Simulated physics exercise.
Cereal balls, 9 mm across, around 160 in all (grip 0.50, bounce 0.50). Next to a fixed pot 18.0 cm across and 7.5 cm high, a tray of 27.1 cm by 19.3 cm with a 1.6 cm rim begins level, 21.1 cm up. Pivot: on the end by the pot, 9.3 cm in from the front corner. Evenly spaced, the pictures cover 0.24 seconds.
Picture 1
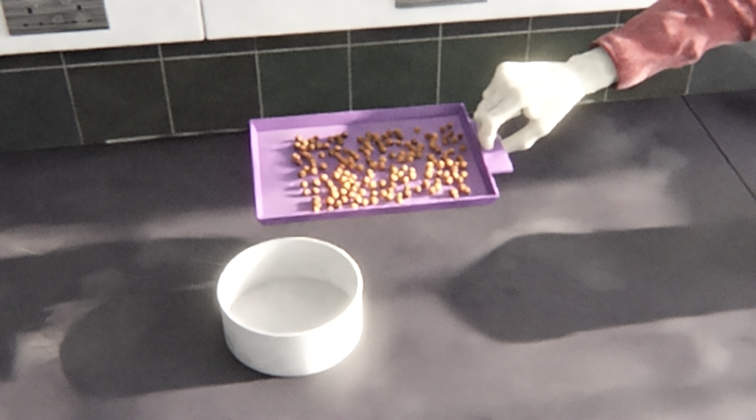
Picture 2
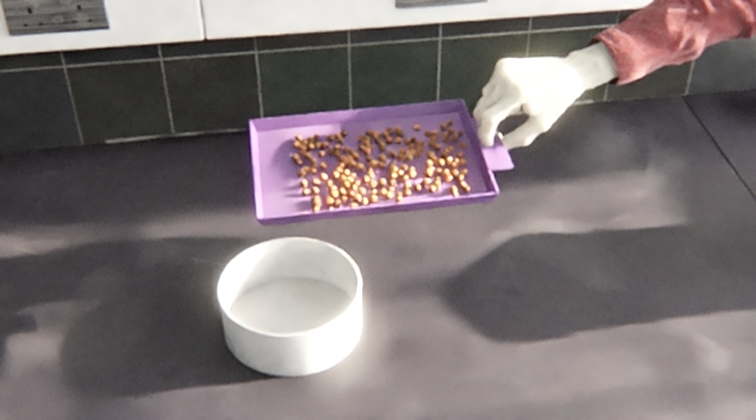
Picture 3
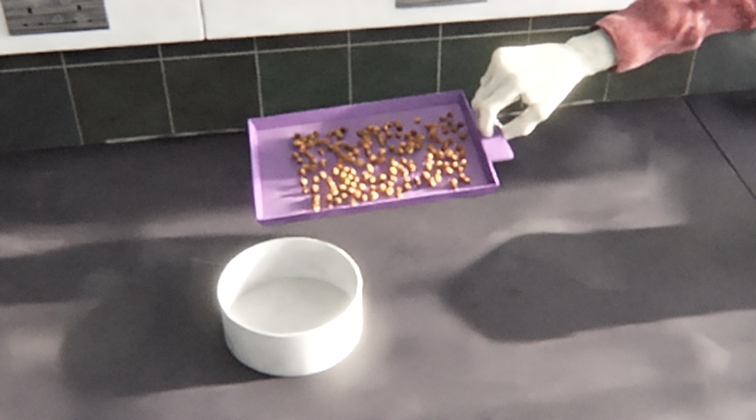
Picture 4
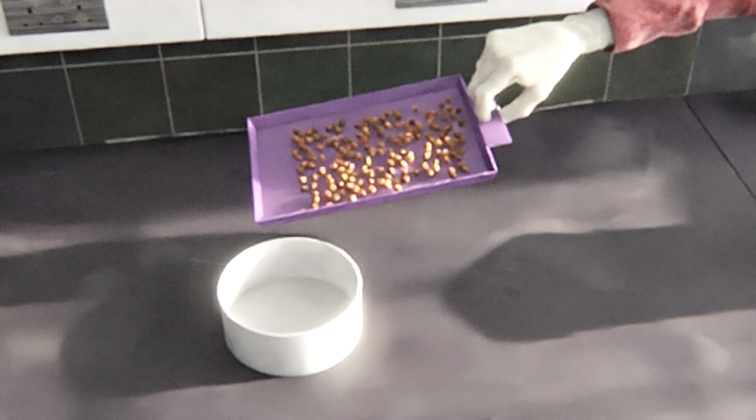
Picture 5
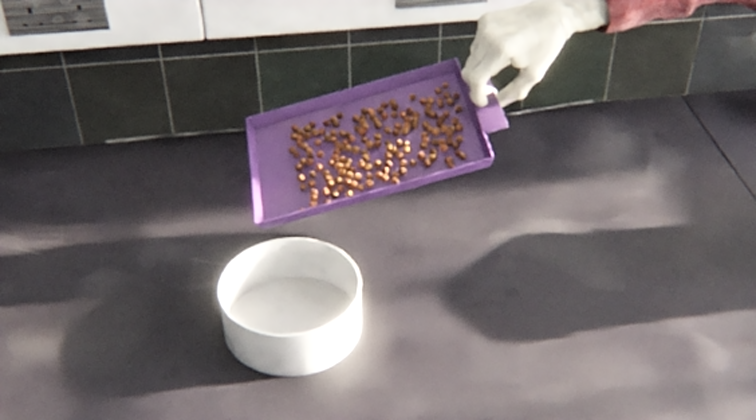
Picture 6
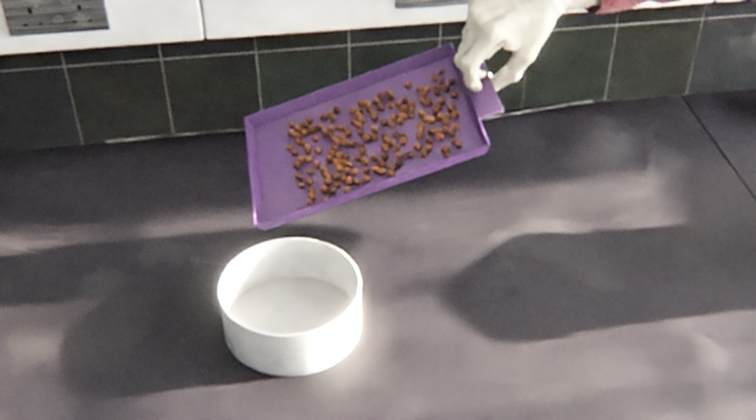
A pale hand in a red sleeve gradually raising the right end of a purple tray of brown balls beside a white pot.
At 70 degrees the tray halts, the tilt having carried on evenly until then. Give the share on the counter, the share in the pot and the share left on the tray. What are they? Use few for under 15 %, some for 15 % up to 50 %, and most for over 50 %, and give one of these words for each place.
Counter: Some, pot: Some, tray: Some.
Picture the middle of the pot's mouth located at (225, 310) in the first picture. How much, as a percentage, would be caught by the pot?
60 %.
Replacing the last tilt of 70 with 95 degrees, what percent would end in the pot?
In that case it comes to about 70 in a hundred.
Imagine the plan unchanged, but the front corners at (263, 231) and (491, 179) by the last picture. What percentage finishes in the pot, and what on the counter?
Pot: 75, counter: 5.
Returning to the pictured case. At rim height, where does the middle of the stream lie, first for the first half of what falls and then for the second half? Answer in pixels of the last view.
Early half: About (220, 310); late half: (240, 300).
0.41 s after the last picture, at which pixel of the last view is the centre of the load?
Approx. (264, 191).
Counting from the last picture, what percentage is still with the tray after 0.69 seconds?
45 %, give or take.
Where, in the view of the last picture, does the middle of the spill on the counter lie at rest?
Roughly at pixel (169, 366) in the last view.
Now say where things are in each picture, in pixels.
Tray tilt 0 degrees, front corners at (262, 214) and (493, 193); middle of the pieces at (382, 166); pot at (290, 284), in the first frame.
Tray tilt 1 degrees, front corners at (262, 215) and (493, 190); middle of the pieces at (382, 165), in the second frame.
Tray tilt 4 degrees, front corners at (261, 216) and (492, 182), lowest corner left front; middle of the pieces at (381, 160), in the third frame.
Tray tilt 9 degrees, front corners at (260, 217) and (491, 169), lowest corner left front; middle of the pieces at (380, 152), in the fourth frame.
Tray tilt 14 degrees, front corners at (260, 219) and (487, 155), lowest corner left front; middle of the pieces at (377, 144), in the fifth frame.
Tray tilt 19 degrees, front corners at (259, 221) and (483, 143), lowest corner left front; middle of the pieces at (374, 137); pot at (290, 284), in the sixth frame.
Then, 0.25 s after the last picture, tilt 45 degrees; the tray holds 100 %, the pot 0 %.
Then, 0.41 s after the last picture, tilt 62 degrees; the tray holds 95 %, the pot 0 %.
Then, 0.69 s after the last picture, tilt 70 degrees; the tray holds 45 %, the pot 20 %.
In the end, counter 25 %, pot 30 %, tray 40 %.
